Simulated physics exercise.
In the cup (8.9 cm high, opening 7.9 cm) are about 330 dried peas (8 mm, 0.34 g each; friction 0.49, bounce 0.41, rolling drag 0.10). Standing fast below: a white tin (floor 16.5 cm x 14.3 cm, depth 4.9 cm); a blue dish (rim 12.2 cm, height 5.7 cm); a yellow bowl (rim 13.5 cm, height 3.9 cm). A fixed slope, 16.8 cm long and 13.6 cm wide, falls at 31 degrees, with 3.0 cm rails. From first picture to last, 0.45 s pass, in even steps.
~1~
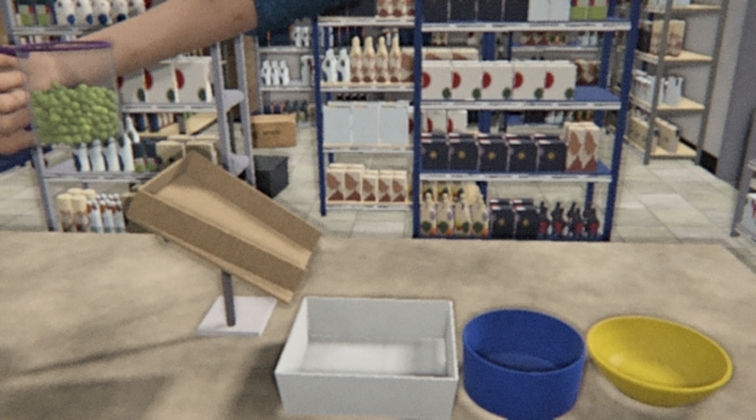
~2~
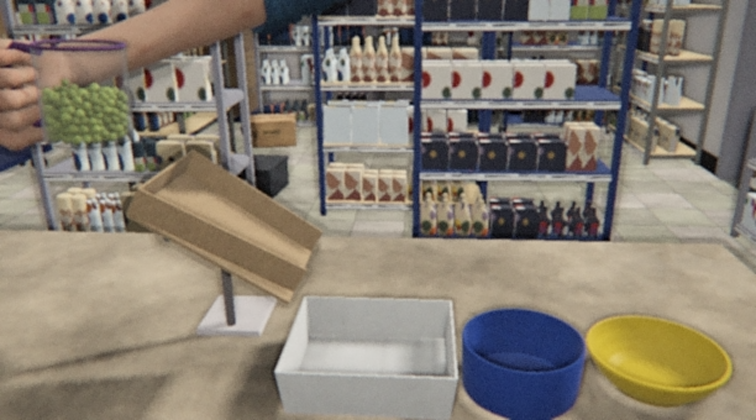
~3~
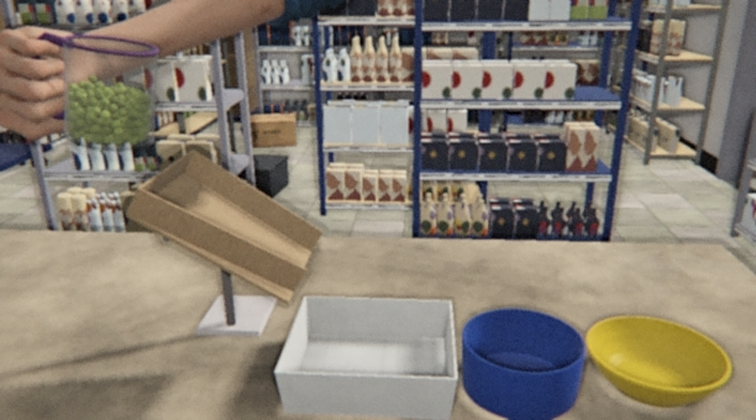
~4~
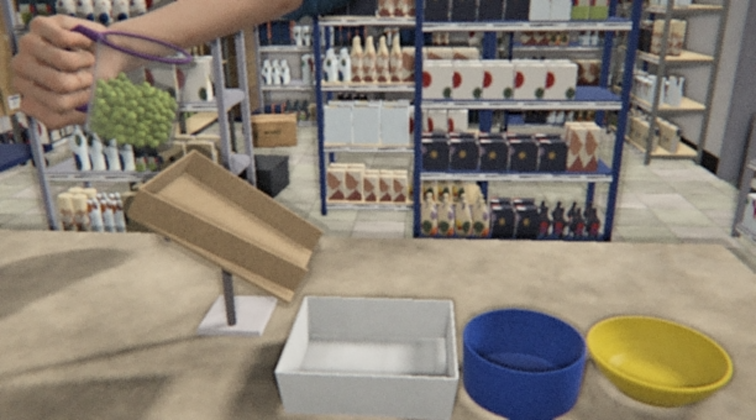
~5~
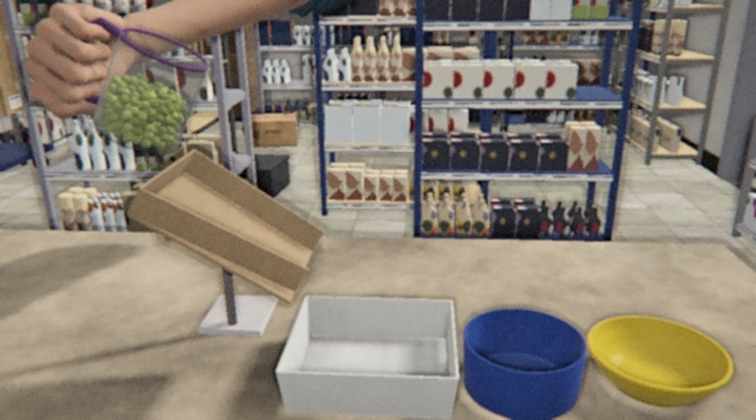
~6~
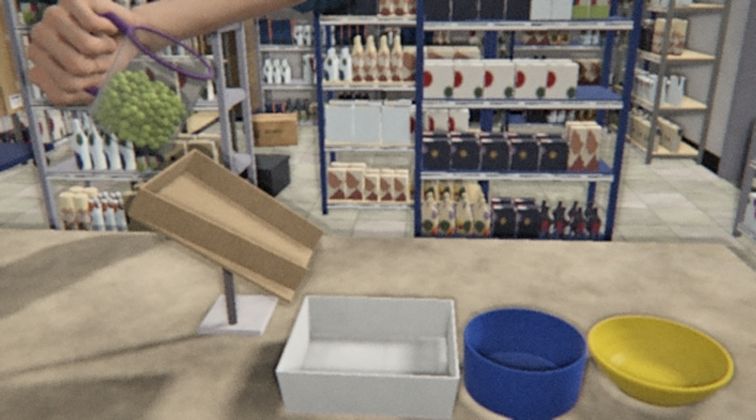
The video shows a hand holding a clear cup of green peas, moving it right toward a raised cardboard chute and tilting it rightward, while a white tin, blue dish and yellow bowl stay still on the counter.
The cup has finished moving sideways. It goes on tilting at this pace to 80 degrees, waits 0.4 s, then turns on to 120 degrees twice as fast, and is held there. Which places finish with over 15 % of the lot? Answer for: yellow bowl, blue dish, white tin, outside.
In the yellow bowl: Under; in the blue dish: Under; in the white tin: Over; outside everything: Under.
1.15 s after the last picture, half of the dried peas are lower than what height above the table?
About 30 cm.
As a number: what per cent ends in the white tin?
About 100 per cent.
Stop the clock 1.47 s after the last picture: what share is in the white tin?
Some 0 per cent.
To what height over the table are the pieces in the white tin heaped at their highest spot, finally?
Some 3.0 cm.
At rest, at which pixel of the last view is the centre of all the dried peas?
At about (415, 371).
Then, 0.45 s after the last picture, tilt 74 degrees; cup 100 %; middle of all pieces near (138, 103).
Then, 0.81 s after the last picture, tilt 80 degrees; cup 100 %; middle of all pieces near (139, 104).
Then, 1.15 s after the last picture, tilt 100 degrees; cup 100 %; middle of all pieces near (136, 99).
Then, 1.47 s after the last picture, tilt 120 degrees; cup 35 %, slope 65 %; middle of all pieces near (213, 179).
In the end, blue dish 0 %, white tin 100 %, cup 0 %, yellow bowl 0 %, slope 0 %, outside 0 %.
